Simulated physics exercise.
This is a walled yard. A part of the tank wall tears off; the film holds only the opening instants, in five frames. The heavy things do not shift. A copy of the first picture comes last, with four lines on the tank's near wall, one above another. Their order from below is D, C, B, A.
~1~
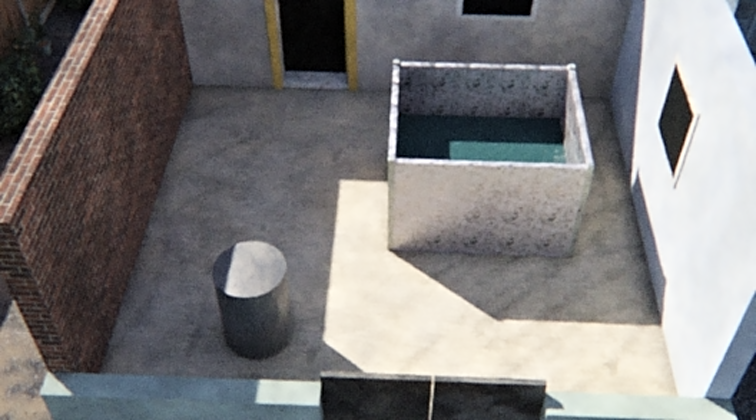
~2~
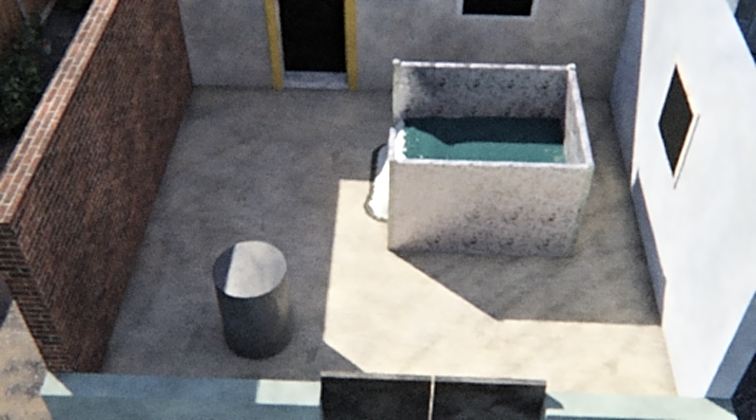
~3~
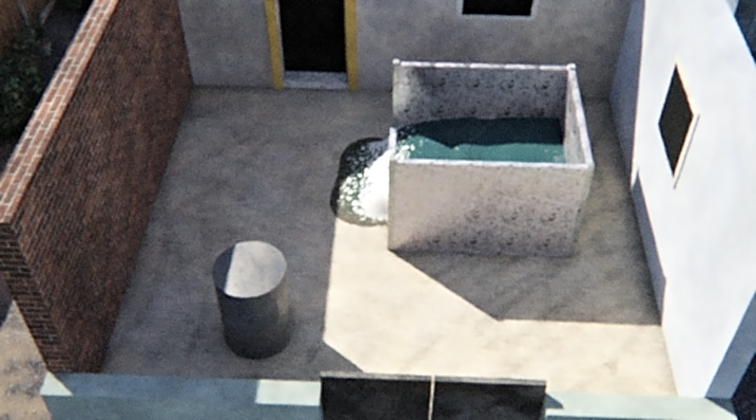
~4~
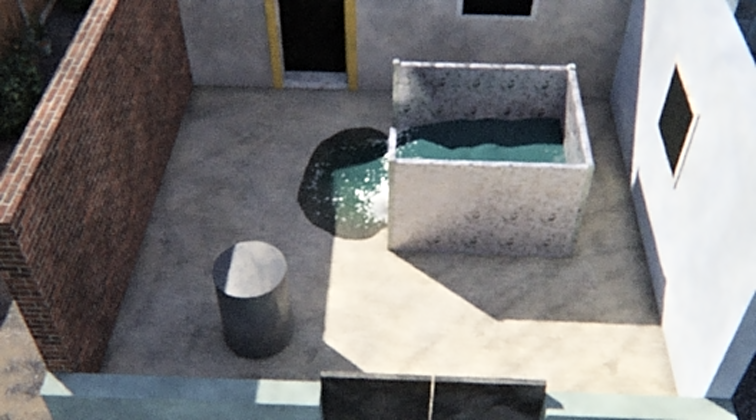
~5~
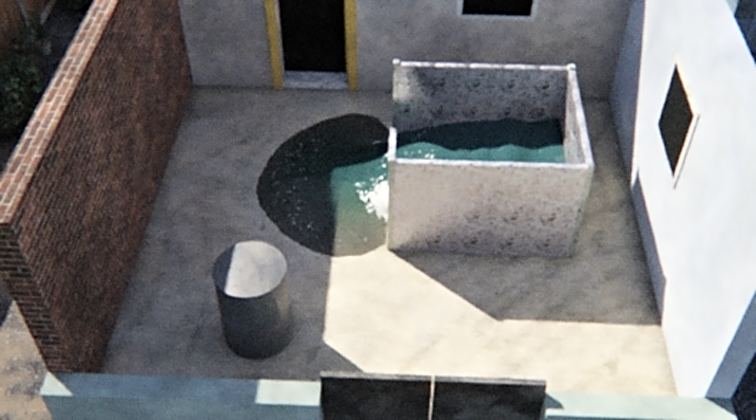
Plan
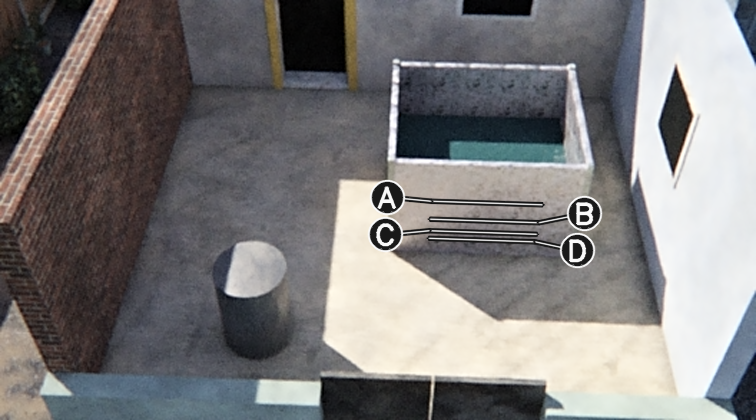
Water poured out of the left side of the speckled tank in a white, foamy gush, then spread leftward across the walled yard's floor in a widening dark puddle behind the grey cylinder.
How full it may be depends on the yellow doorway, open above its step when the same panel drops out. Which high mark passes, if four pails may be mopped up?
It is B.
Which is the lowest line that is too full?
A it is.
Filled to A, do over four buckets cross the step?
Yes, it does.
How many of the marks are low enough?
Three of the four.
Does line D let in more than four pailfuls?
No, that is safe.
On the marked copy, A at (486, 203); B at (484, 220); C at (482, 232); D at (482, 240); from the bottom up D, C, B, A.
Choosing A, about 10 bucketfuls get in.
Choosing B, a bucket or two gets in.
Choosing C, a splash gets over, under a bucket.
Choosing D, nothing gets over.
